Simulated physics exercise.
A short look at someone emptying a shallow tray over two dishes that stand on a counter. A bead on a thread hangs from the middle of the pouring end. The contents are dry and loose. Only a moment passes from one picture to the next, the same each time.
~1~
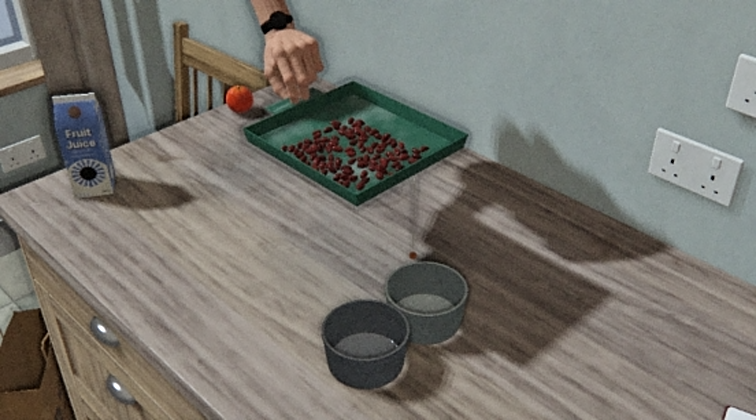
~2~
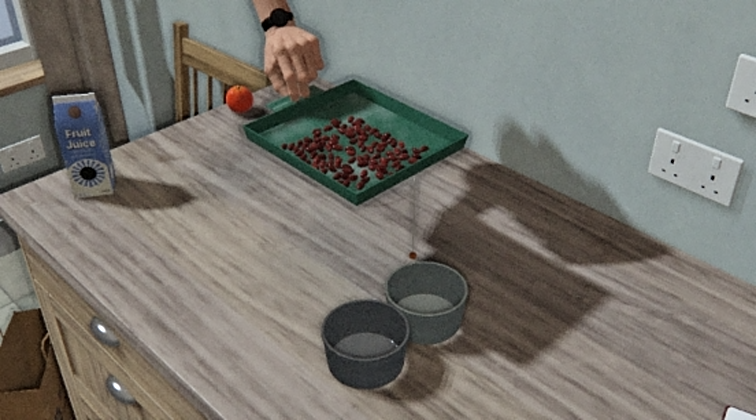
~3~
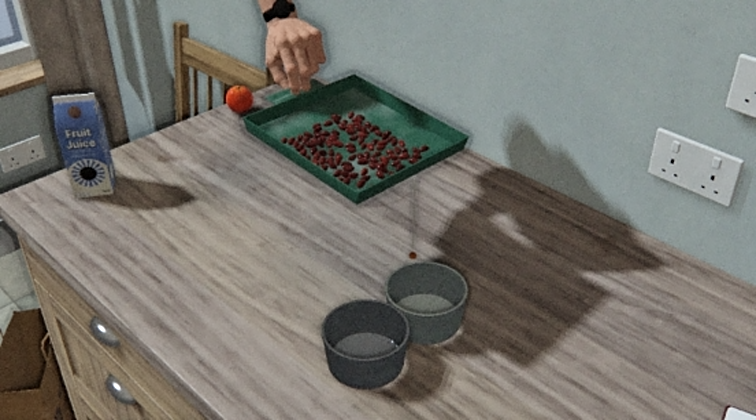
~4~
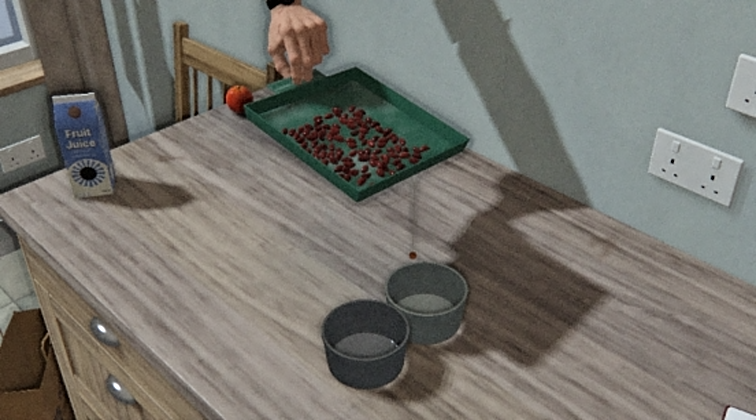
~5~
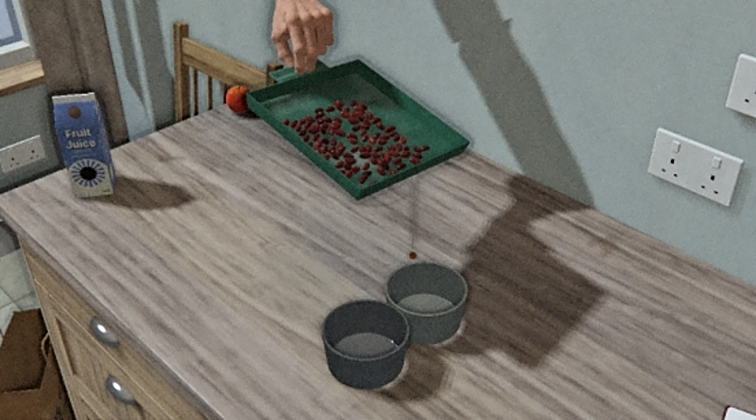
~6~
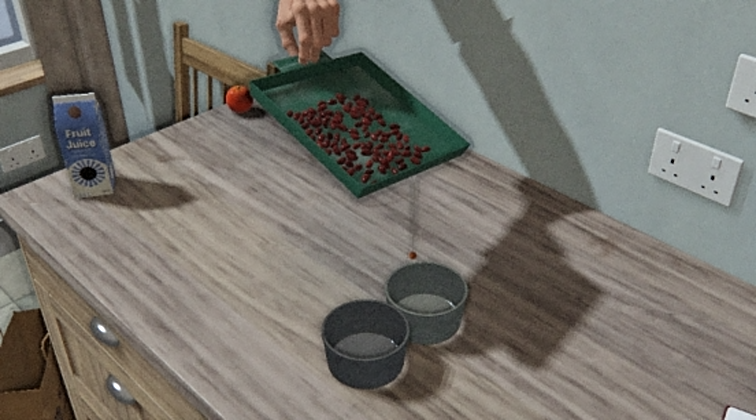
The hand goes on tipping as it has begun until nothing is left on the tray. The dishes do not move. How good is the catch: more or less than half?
Together they catch under half.
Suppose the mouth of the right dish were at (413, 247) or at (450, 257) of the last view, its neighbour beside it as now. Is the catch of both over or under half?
One: The smaller part. Two: More than half.
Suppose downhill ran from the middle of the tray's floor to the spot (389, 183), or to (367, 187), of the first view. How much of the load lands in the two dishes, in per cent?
In turn 80 and 30 in a hundred.
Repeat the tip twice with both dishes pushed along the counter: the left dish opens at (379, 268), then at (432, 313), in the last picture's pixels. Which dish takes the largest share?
The first try: The dish on the right. The second: The right-hand dish.
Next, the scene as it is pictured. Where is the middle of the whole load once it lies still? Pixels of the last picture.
Roughly at (481, 277).
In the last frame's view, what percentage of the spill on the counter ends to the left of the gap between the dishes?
Close to 0 per cent.
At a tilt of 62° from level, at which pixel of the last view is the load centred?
Near (418, 144).
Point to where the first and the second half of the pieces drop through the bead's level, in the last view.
At about (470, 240), then at (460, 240).
Shortly afterwards, tray tipped steeply; the whole lot on the tray.
Next, tray tipped past a quarter turn; the bulk on the tray; a little outside both; a little in the air.
Some moments later, tray tipped past a quarter turn; a little in the right dish; the bulk outside both.
In the end, tray tipped past a quarter turn; none at all in the left dish; a little in the right dish; the bulk outside both.
